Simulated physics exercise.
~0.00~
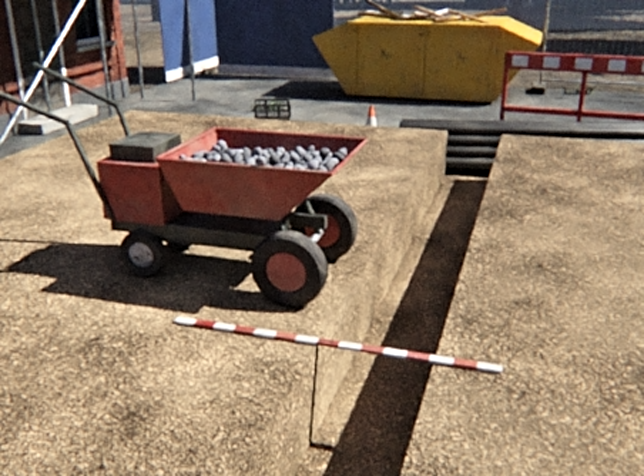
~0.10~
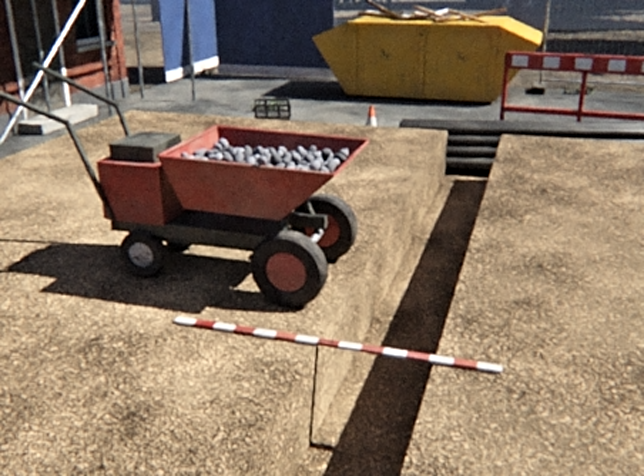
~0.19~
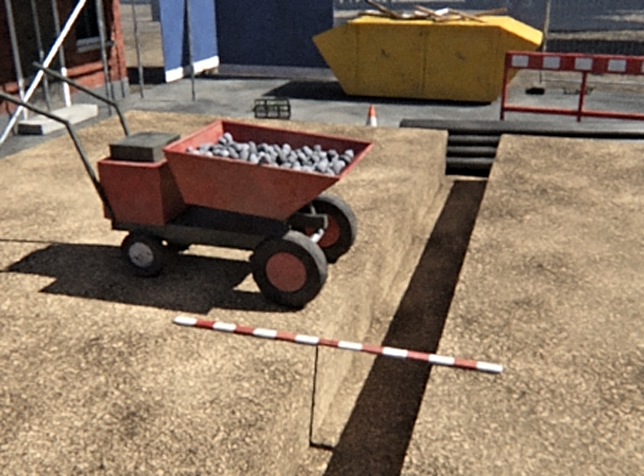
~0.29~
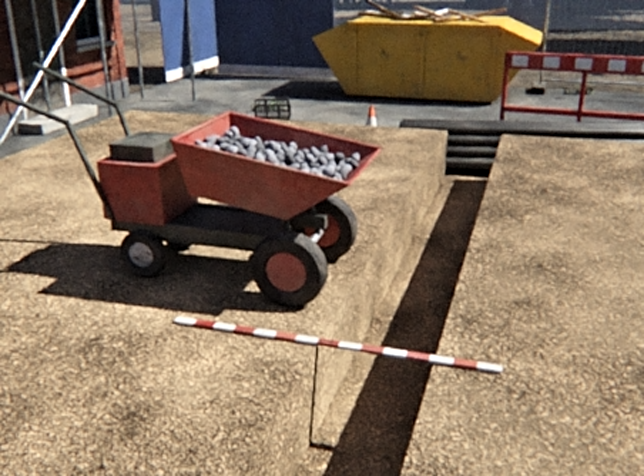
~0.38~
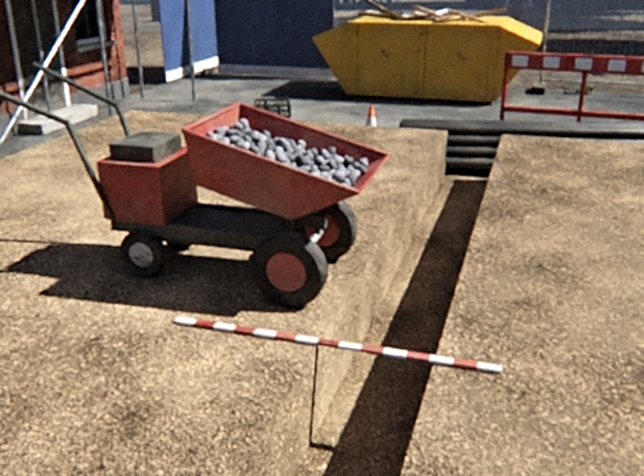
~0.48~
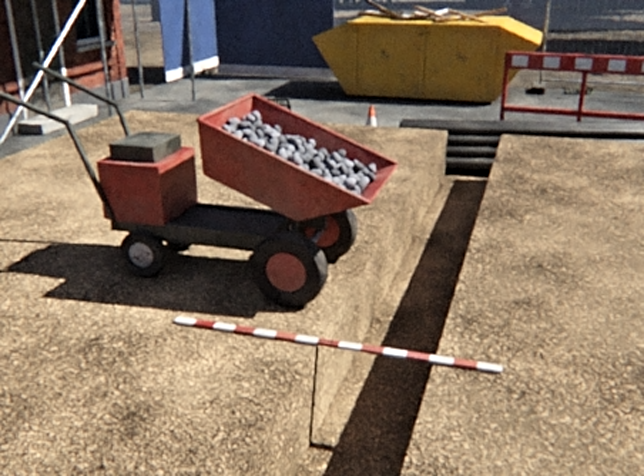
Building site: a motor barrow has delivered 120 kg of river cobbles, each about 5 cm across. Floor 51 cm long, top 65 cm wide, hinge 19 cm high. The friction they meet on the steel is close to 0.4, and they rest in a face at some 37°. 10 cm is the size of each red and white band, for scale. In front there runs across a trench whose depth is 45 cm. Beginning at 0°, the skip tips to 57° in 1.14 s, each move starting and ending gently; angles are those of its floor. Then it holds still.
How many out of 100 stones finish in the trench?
About 71 of them.
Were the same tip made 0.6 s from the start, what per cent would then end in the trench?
My guess is near 55 percent.
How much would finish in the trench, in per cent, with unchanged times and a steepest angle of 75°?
Close to 70 per cent then.
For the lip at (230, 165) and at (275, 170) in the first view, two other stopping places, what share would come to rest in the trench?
The first start gives about 80 per cent, the second about 100.
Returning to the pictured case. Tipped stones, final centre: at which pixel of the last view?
I'd point to around (433, 356).
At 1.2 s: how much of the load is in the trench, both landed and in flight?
About 15 per cent by then.
After 0.9 s the floor is at 48°; 100 % in the skip; the foremost stones are at (395, 223).
After 1.2 s the floor is at 57°; 82 % in the skip, 16 % in the trench, 3 % past the trench; the foremost stones are at (463, 293).
After 1.6 s the floor is at 57°; 45 % in the skip, 30 % in the trench, 25 % past the trench; the foremost stones are at (539, 309).
After 3.5 s the floor is at 57°; 0 % in the skip, 71 % in the trench, 29 % past the trench; the foremost stones are at (594, 319).
